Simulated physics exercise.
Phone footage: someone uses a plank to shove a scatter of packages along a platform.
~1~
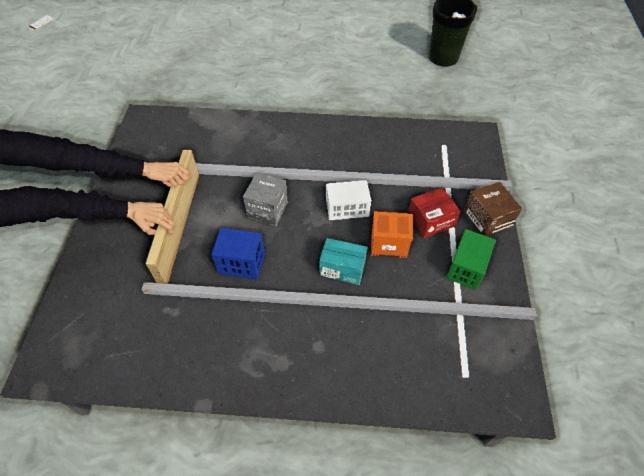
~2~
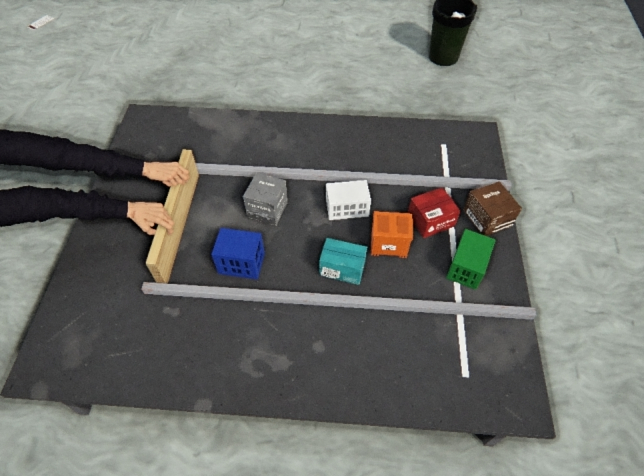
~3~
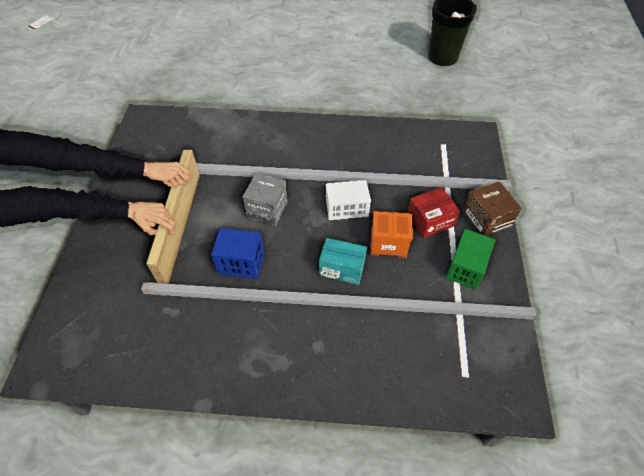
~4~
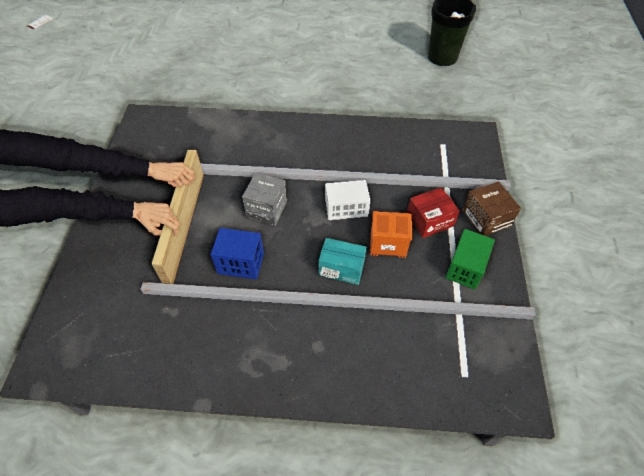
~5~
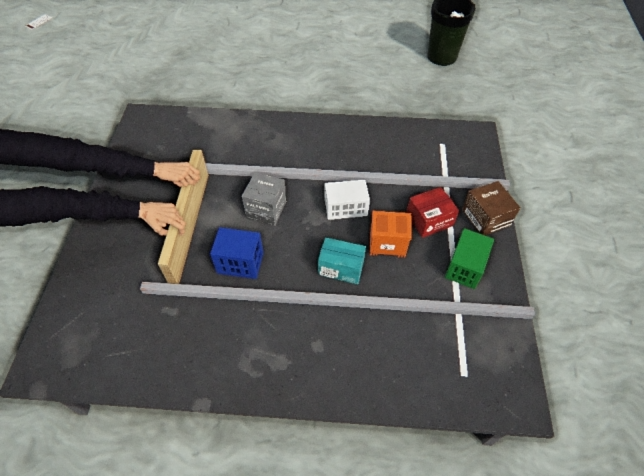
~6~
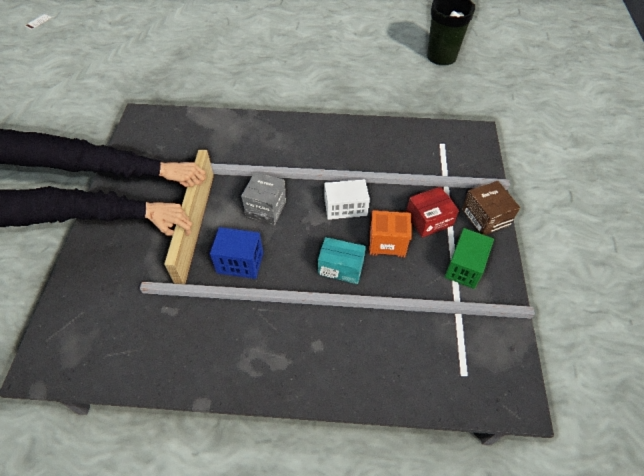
A wooden plank, held by two hands, slid slightly to the right between two rails on a dark platform, while the scattered colourful boxes ahead of it, some near a white line, stayed put.
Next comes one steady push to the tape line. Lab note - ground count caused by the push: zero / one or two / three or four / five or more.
My prediction is three or four fallers.
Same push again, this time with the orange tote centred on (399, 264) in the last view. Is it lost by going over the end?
It goes off the edge.
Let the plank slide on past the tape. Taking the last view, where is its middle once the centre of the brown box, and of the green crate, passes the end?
With the brown box it sits around (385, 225), with the green crate around (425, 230).
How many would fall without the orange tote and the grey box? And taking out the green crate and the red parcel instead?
The counts: 2 and 1.
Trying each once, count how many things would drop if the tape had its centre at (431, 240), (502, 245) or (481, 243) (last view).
Tallies in the order asked: 3, 8, 5.
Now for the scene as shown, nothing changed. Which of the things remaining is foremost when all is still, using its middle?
Turquoise parcel.
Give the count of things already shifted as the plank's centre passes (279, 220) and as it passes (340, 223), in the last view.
The number moved is 2 and then 5.
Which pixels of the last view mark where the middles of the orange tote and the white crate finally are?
In the last view, the middles sit near (474, 239) and near (504, 211).
Soon after, none off yet; brown box at rest near (490, 208); green crate at rest near (469, 258); red parcel at rest near (432, 212).
Then, none off yet; brown box at rest near (490, 208); green crate at rest near (469, 258); red parcel moved a little near (436, 213).
Further on, none off yet; brown box tipped well over near (536, 218); green crate moved about its own width near (503, 257); red parcel moved well along near (499, 220).
At rest, the number that fall off is three or four; fallen, red parcel, green crate and brown box.
